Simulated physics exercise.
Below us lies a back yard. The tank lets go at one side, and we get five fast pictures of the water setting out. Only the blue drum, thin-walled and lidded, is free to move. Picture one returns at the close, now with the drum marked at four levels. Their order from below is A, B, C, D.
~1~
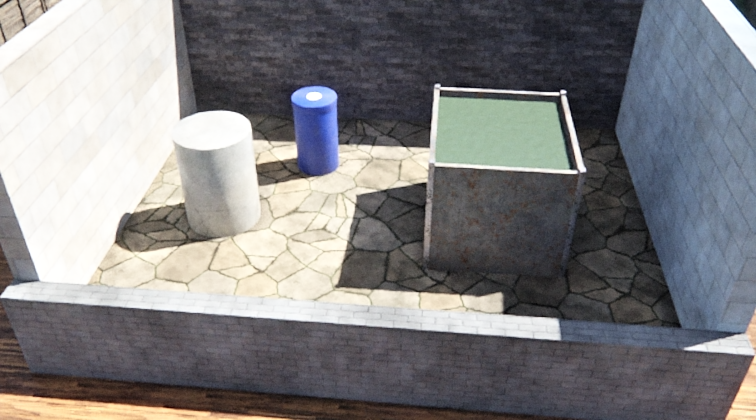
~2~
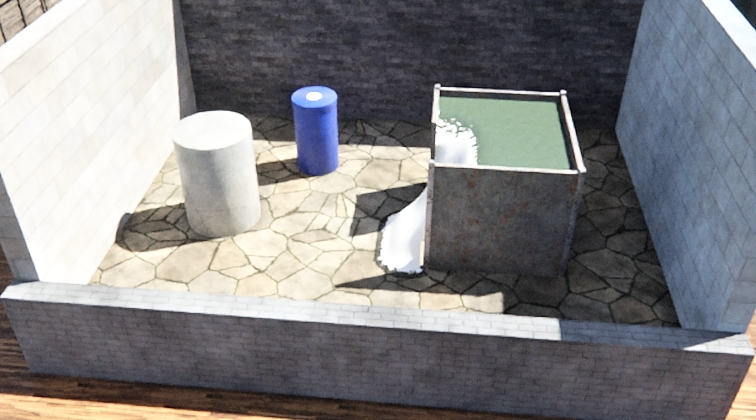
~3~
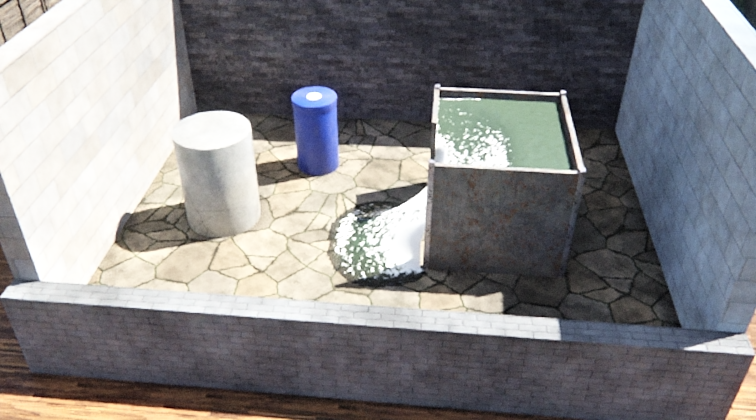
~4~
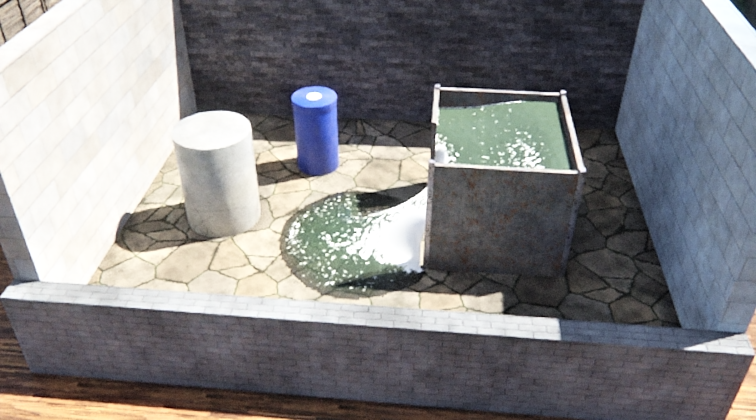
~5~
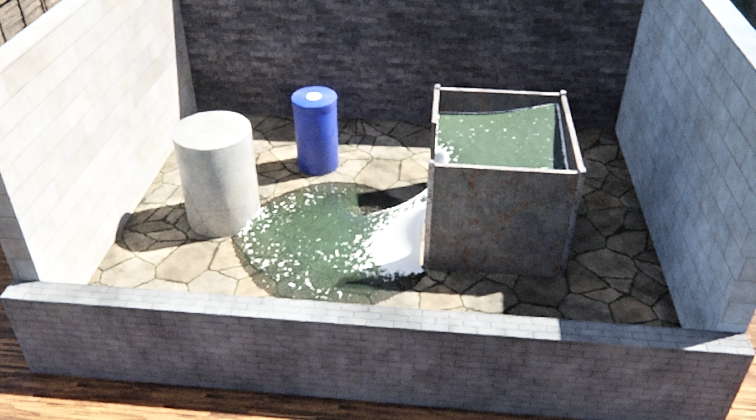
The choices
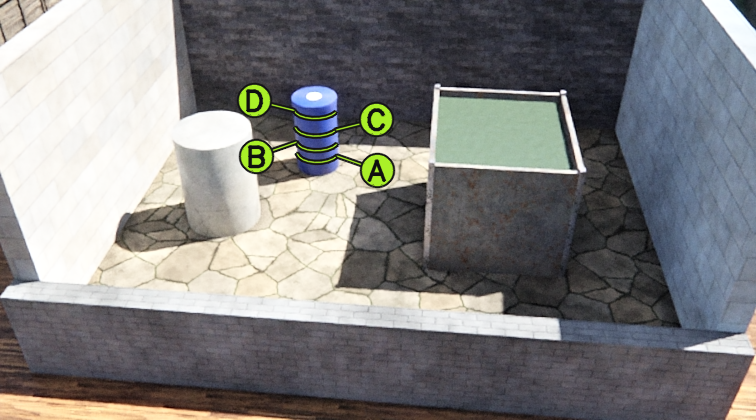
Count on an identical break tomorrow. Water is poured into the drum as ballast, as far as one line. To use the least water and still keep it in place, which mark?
A.
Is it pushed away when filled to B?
No, that is safe.
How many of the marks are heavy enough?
All of them.
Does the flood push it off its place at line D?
No, not at all.
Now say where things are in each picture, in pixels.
Lid of the blue drum at (315, 97); tank full, its middle at (502, 133).
Water covers 2 % of the ground and is seen nearest the drum at (404, 213).
Water covers 5 % of the ground and is seen nearest the drum at (357, 209).
Water covers 10 % of the ground and is seen nearest the drum at (331, 198).
Lid of the blue drum at (315, 97); water covers 15 % of the ground and is seen nearest the drum at (312, 188).
On the marked copy, A at (314, 162); B at (314, 150); C at (313, 136); D at (312, 118); from the bottom up A, B, C, D.
With A, it does not move.
With B, it does not move.
With C, it does not move.
With D, it does not move.
